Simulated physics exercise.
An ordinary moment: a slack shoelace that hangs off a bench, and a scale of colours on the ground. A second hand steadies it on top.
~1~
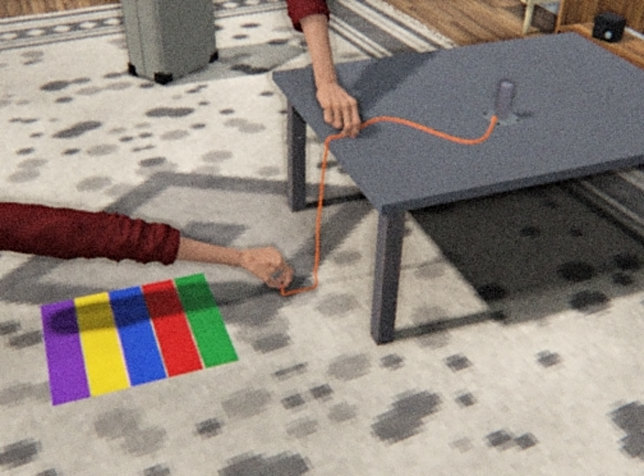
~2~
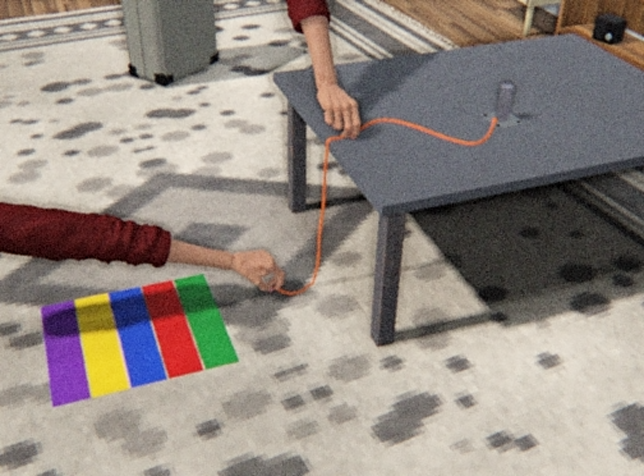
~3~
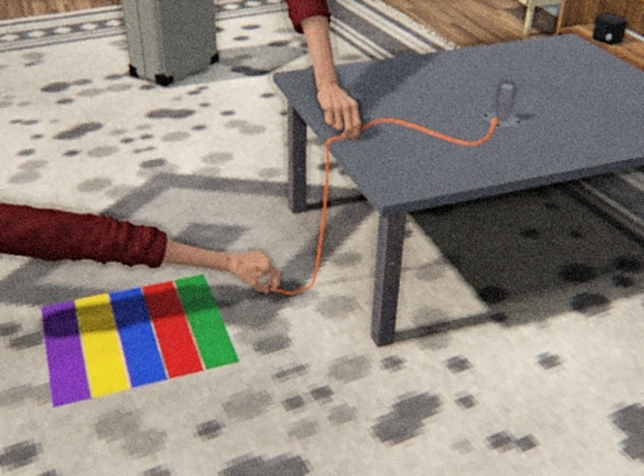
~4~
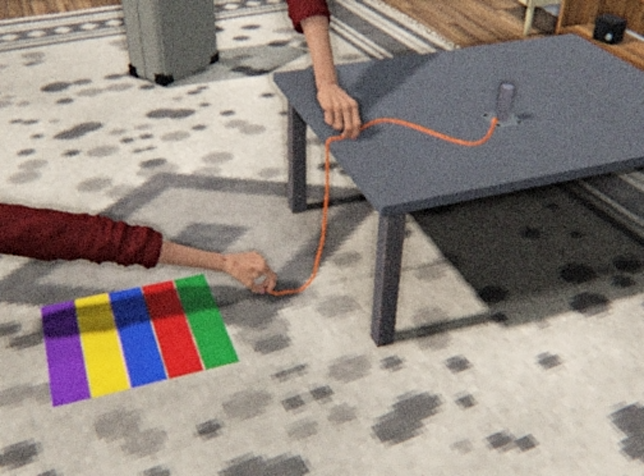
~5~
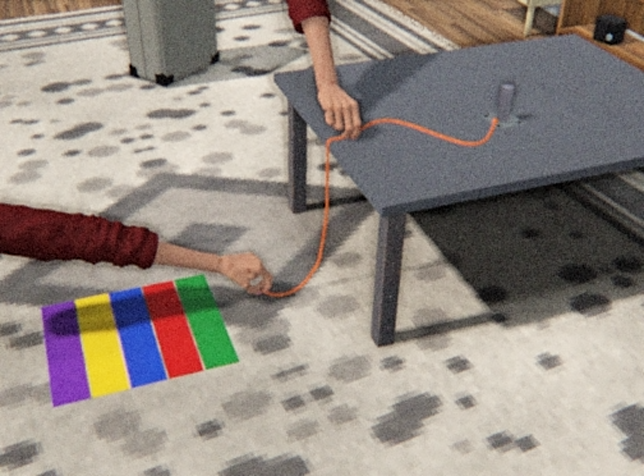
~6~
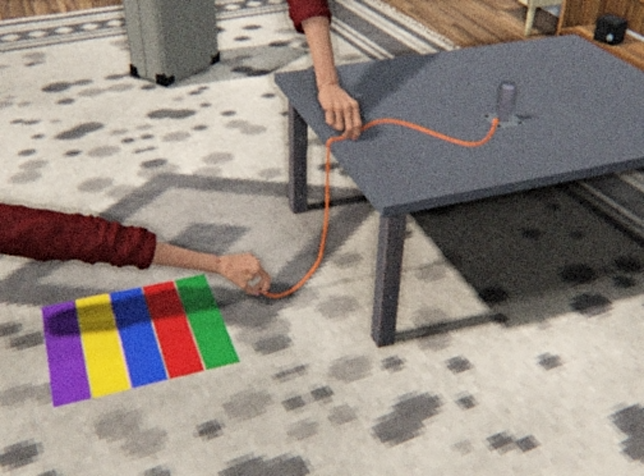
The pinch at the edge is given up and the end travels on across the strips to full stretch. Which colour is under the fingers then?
It gets as far as the yellow strip.
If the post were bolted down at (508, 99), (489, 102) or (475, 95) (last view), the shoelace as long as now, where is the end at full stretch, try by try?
Try by try, around (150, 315), (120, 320) and (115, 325).
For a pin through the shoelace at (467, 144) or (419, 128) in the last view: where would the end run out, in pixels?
Near (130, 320) and (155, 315).
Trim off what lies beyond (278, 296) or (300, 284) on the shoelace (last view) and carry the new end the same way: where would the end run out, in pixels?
In that order: (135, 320) and (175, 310).
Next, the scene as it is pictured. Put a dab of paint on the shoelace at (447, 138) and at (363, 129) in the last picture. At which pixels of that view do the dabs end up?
At (414, 132), then (320, 157).
Soon after, end near (167, 311); over red.
Then, end near (127, 320); over blue.
At full stretch, end near (103, 325); over yellow. The yellow one.
